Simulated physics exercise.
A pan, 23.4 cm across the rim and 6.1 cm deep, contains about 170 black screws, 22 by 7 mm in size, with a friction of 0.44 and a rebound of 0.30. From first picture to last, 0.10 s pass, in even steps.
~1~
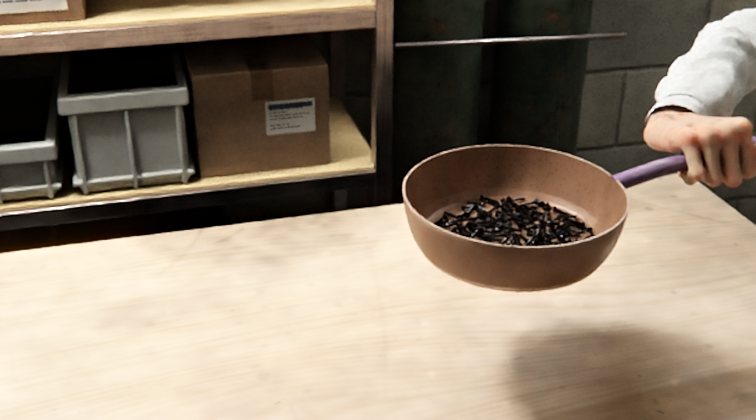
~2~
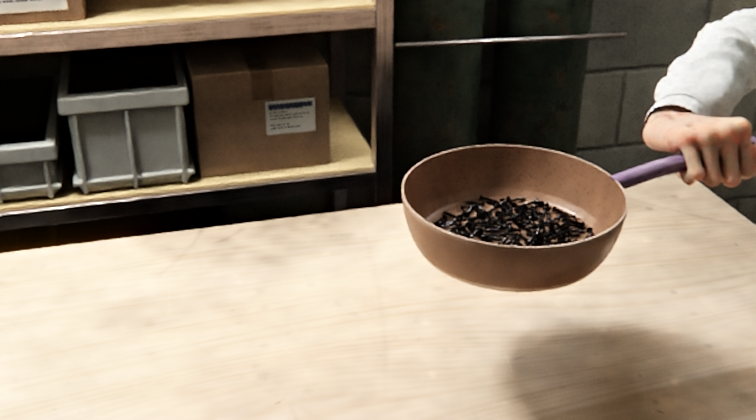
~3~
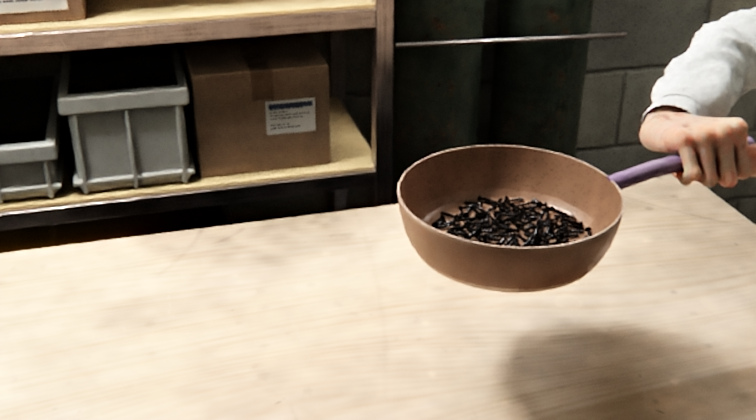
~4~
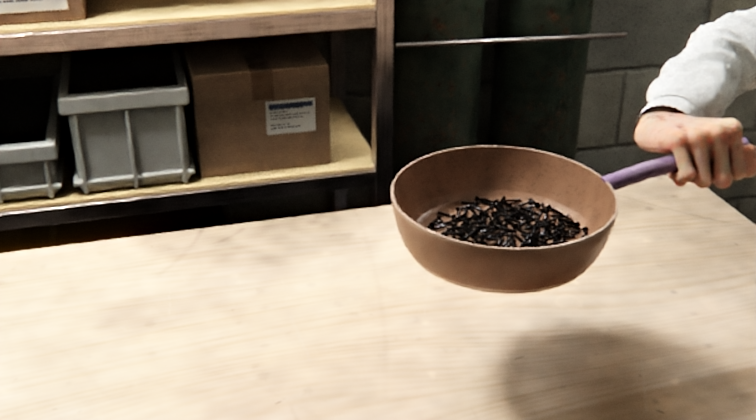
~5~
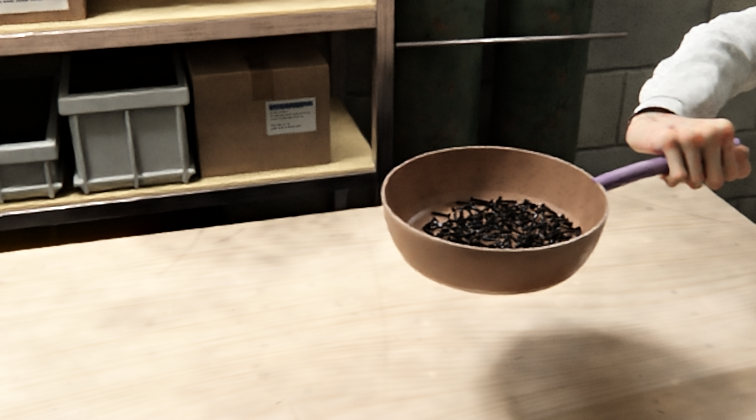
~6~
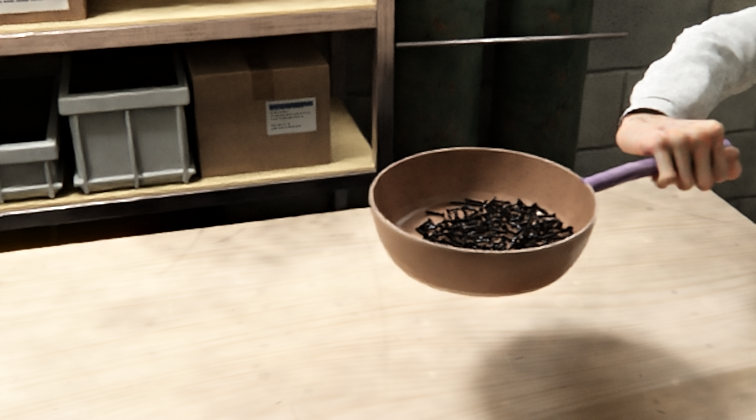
Above a pale wooden table near a storage shelf, a hand held a brown pan of small black screws by its purple handle, barely moving at first, then shifted it slowly a short way left.
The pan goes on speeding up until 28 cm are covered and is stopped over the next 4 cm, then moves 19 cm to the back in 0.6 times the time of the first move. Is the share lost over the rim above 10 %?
Lost: Below.
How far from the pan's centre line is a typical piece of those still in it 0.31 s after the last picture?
Roughly 10.0 cm.
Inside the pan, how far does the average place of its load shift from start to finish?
Roughly 7.0 cm.
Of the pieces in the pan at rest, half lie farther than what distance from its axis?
Roughly 8.5 cm.
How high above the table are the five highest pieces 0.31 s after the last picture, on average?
Some 22 cm.
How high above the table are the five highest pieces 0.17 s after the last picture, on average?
Roughly 19 cm.
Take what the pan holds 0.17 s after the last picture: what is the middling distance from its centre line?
Some 8.5 cm.
Then, 0.17 s after the last picture, tilt 0 degrees; pan 100 %; middle of all pieces near (340, 255).
Then, 0.31 s after the last picture, tilt 0 degrees; pan 100 %; middle of all pieces near (131, 255).
Then, 0.44 s after the last picture, tilt 0 degrees; pan 100 %; middle of all pieces near (143, 173).
Then, 0.57 s after the last picture, tilt 0 degrees; pan 100 %; middle of all pieces near (170, 159).
In the end, pan 100 %.
